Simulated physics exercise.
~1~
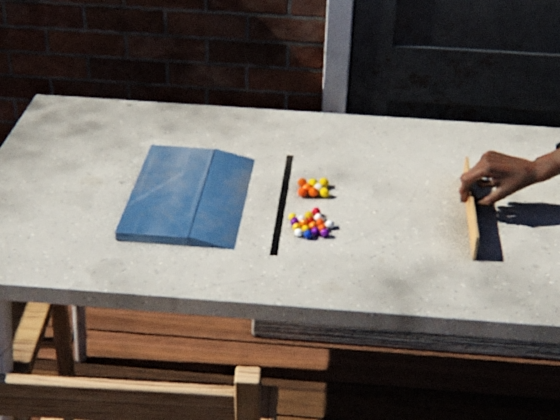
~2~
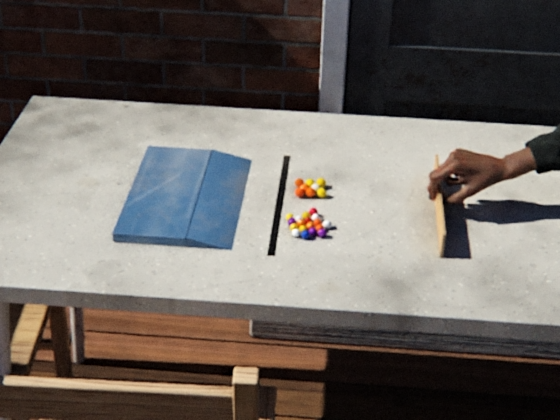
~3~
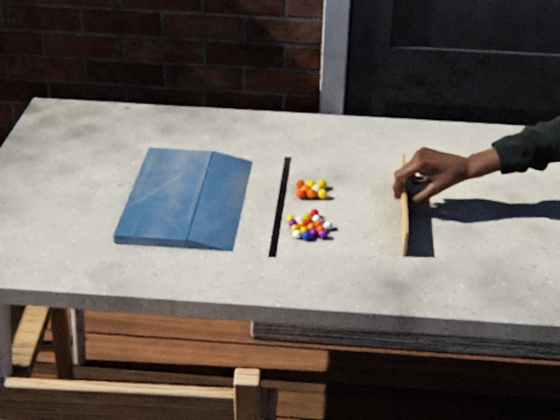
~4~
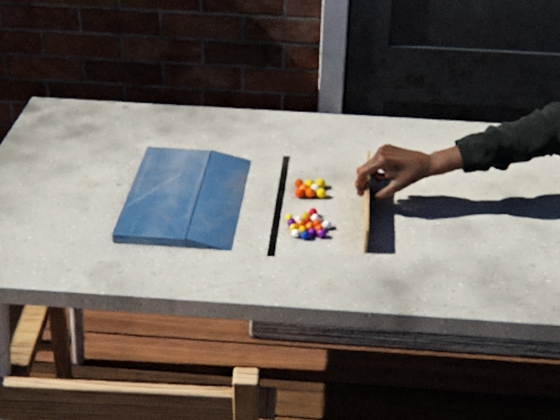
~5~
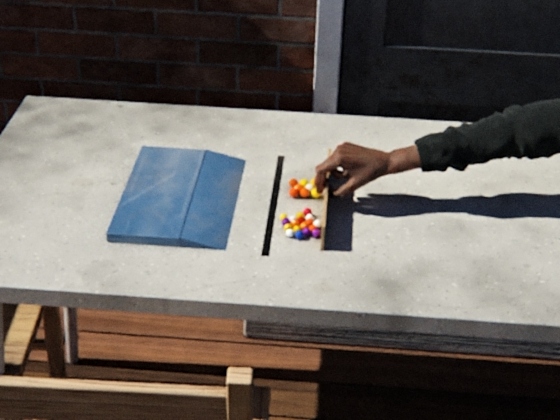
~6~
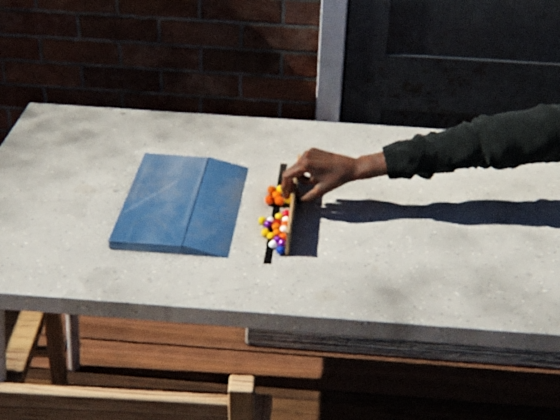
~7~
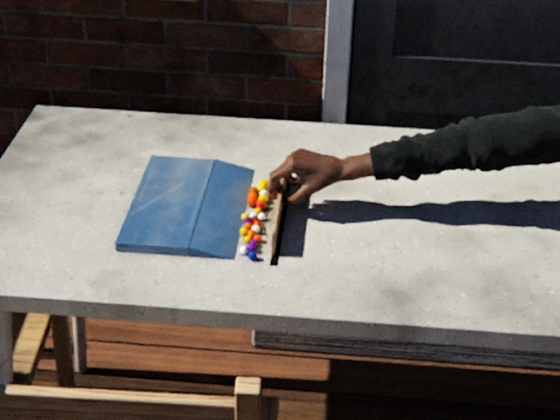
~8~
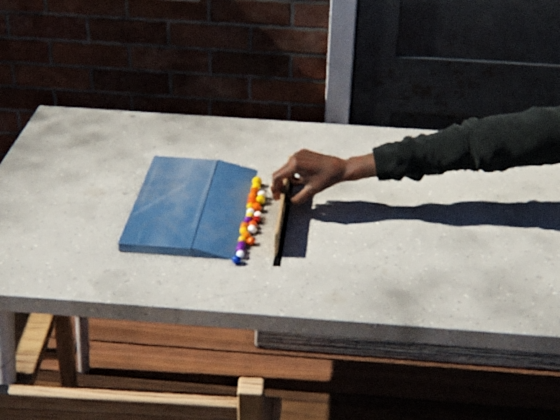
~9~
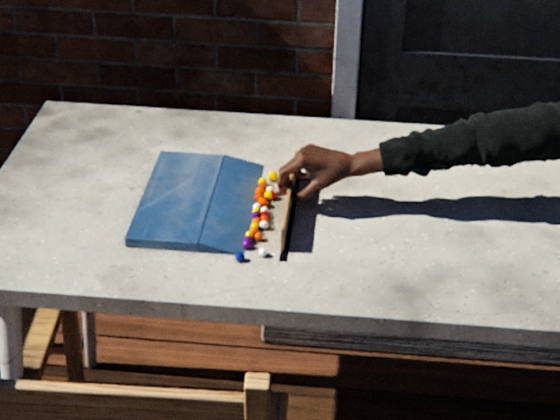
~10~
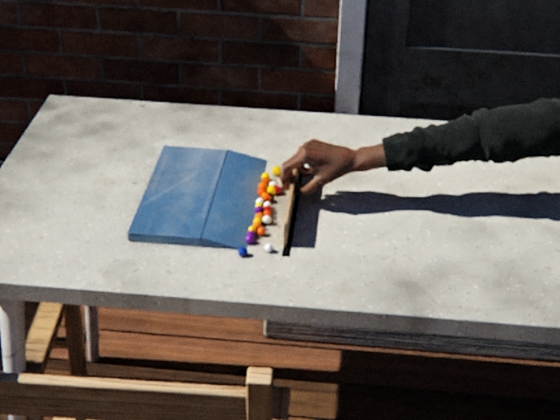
At the start, a hand holds a thin piece of card upright on the right side of a pale table, with two clusters of small colourful balls, a strip of black tape and a blue ramp to its left. The hand slides the card steadily left while the balls lie still. The card reaches both clusters and pushes them over the tape, squeezing them into a line. It then stops at the tape, and the balls roll slightly onward to the ramp's near edge. They end gathered there, none over the top, with the hand still holding the card.
